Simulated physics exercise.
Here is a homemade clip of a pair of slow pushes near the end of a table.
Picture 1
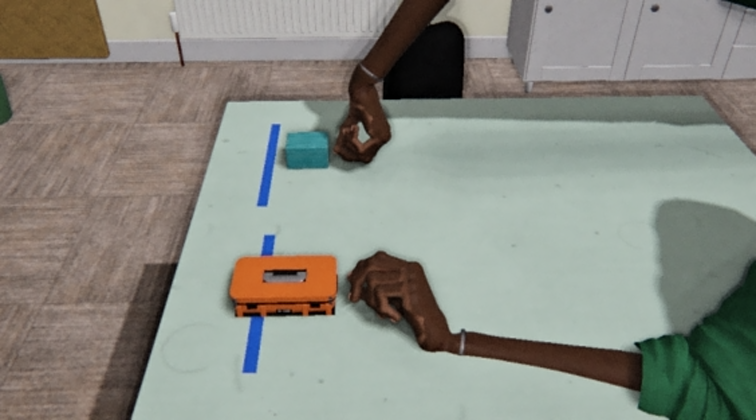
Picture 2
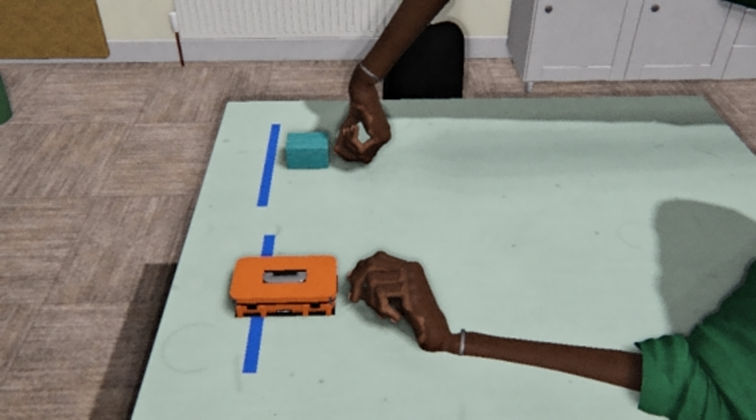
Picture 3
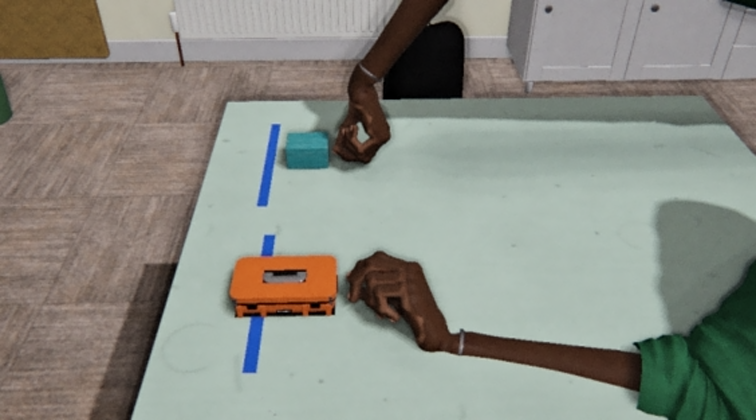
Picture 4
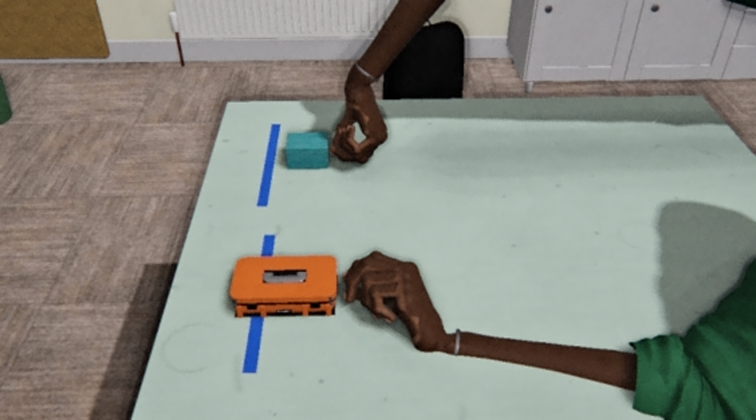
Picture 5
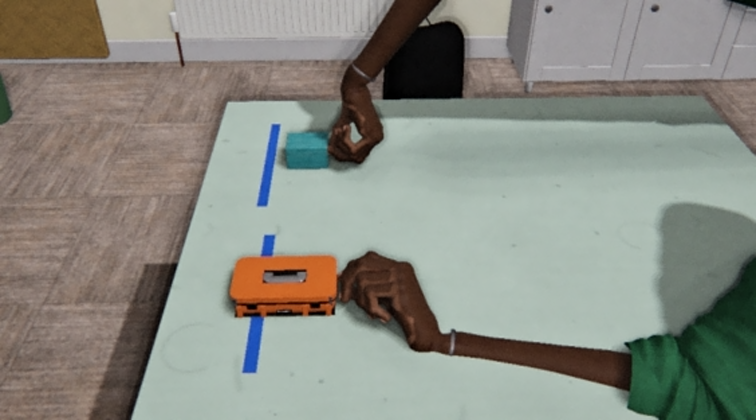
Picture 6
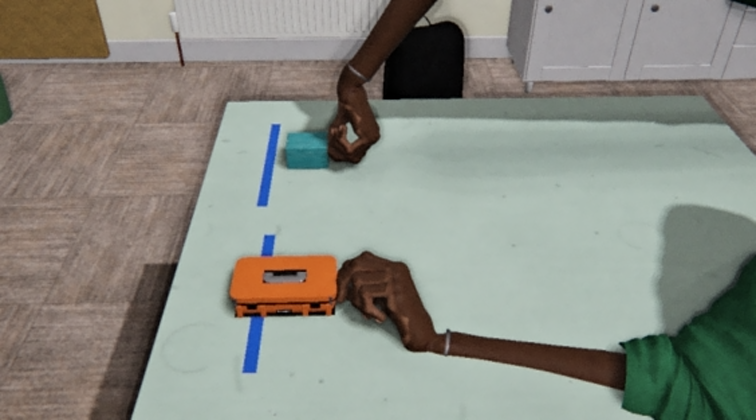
Orange case and turquoise block staying still on a pale table as two hands beside them edge slightly left.
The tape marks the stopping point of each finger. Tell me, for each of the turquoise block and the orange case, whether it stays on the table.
Result: The turquoise block stays, the orange case stays.
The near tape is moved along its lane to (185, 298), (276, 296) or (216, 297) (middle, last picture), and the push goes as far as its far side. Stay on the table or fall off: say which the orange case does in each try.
Try one: It is lost over the side; try two: It never leaves the tabletop; try three: It is lost over the side.
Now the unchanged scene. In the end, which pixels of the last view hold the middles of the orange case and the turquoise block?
The orange case ends at (202, 288) and the turquoise block at (243, 152).
Then, 0.60 s on from there, turquoise block displaced a little near (283, 151); orange case displaced a little near (255, 287).
In the end, the turquoise block remains on top, near (243, 151); the orange case remains on top, near (202, 288).
